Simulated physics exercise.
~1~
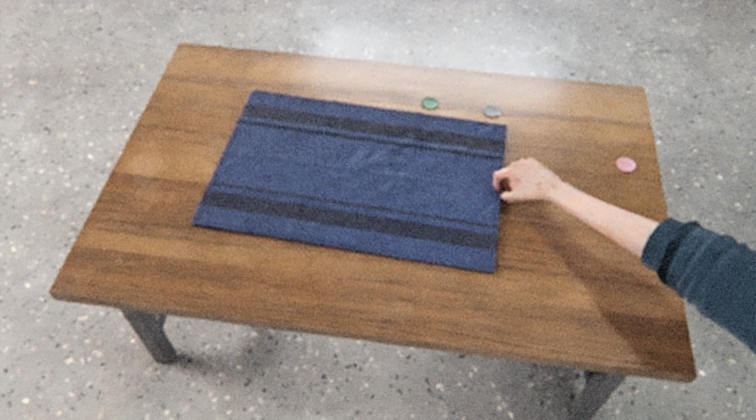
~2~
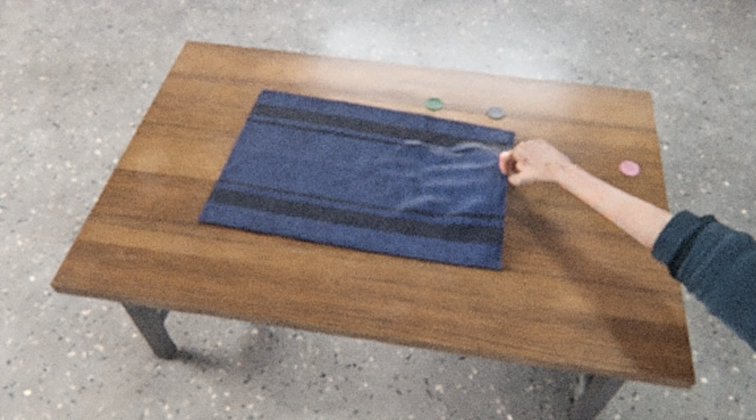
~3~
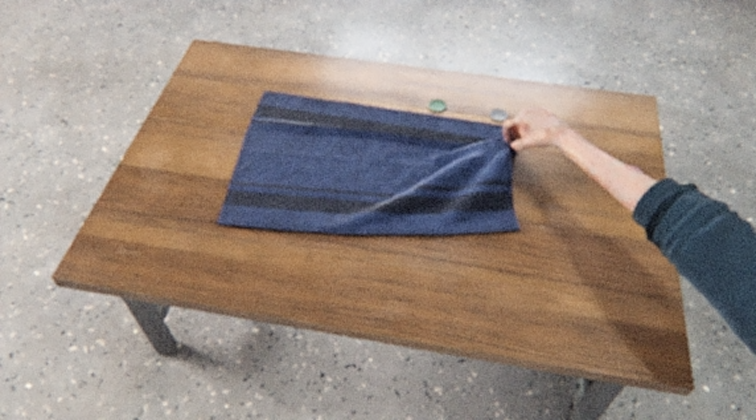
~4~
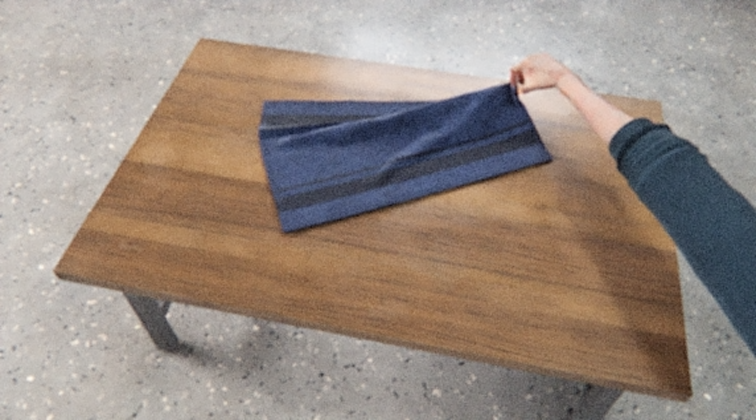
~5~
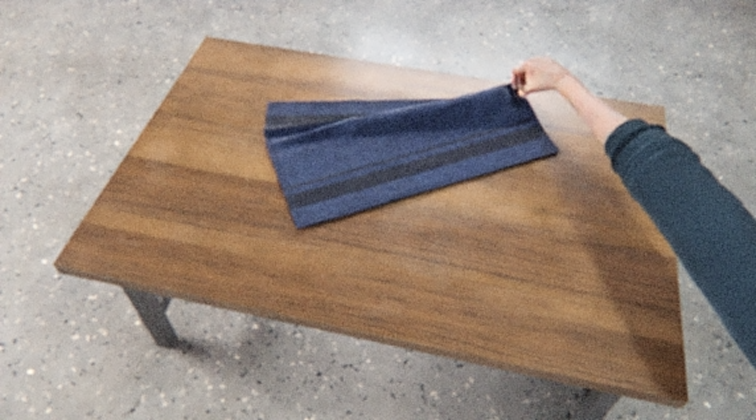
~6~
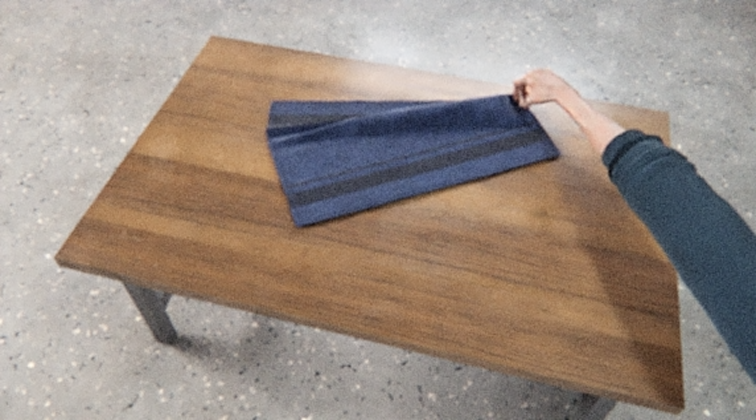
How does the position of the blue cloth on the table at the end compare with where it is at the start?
At the start the cloth lies spread flat across the middle and left of the table. By the end it has moved to the right and somewhat closer to the far edge, lying partly folded.
A dark blue cloth with black stripes lies flat on a brown wooden table, seen from above at an angle on a speckled grey floor. Small green and grey discs sit beyond its far edge, and a pink one lies to the right. A hand in a dark teal sleeve grips the cloth's right edge, lifts it and draws it toward the far side, so the cloth creases and folds over. The cloth swings right and covers the green and grey discs, while the arm hides the pink one. Finally the hand lowers slightly, still at the folded cloth's far right corner.
